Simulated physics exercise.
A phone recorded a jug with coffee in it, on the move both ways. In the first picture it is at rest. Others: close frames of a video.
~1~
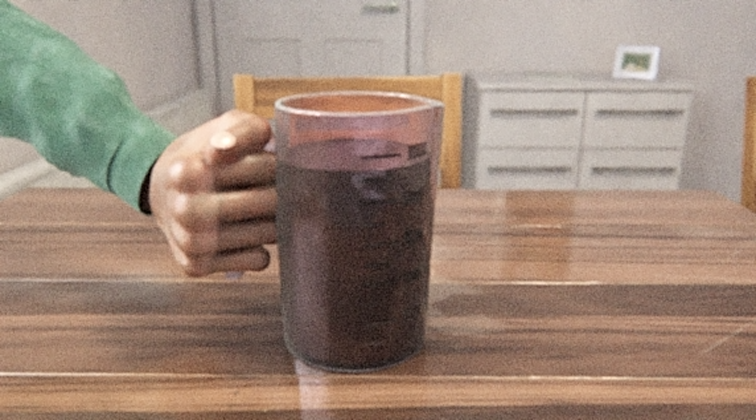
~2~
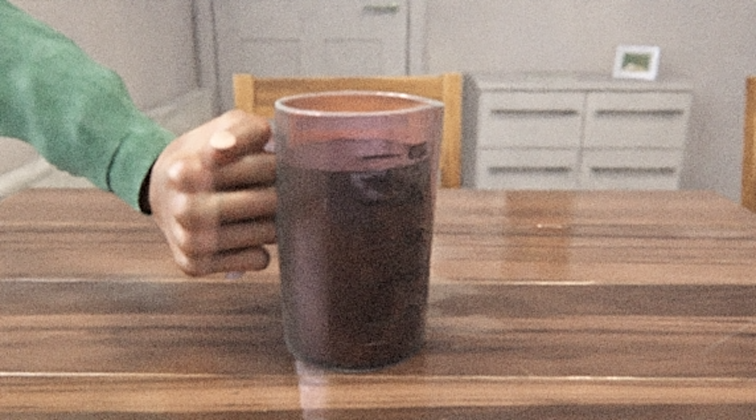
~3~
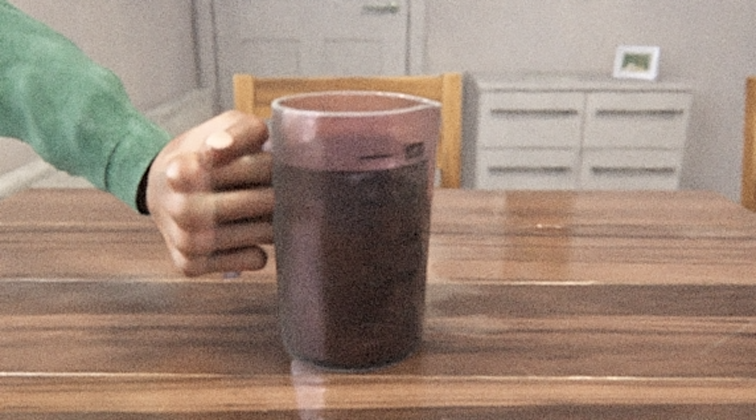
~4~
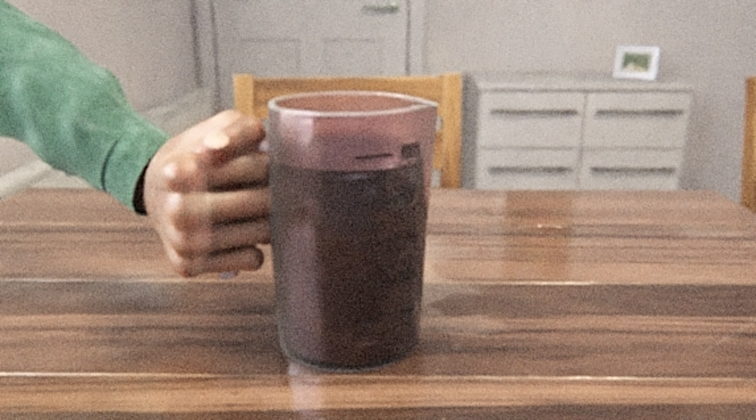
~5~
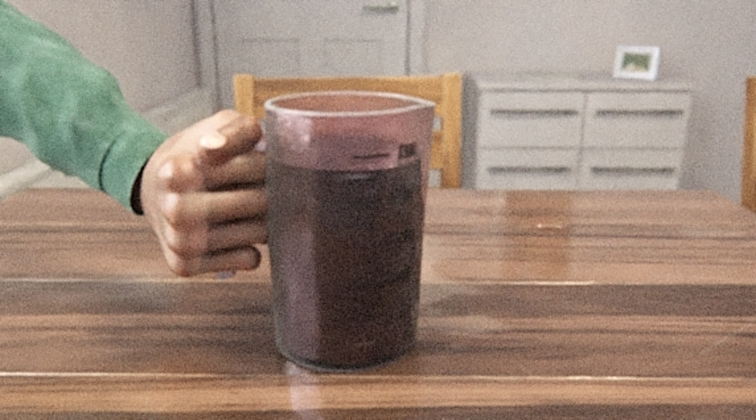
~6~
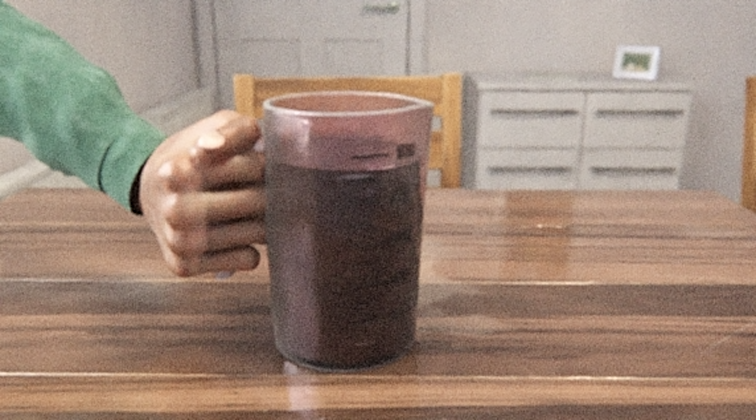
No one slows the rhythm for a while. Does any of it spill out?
No, it lets none out.
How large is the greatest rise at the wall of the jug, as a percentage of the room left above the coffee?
Roughly 10 %.
A moment on, the highest wave so far stays far below the rim.
When it is over, the highest wave so far stays far below the rim; nothing has left it.
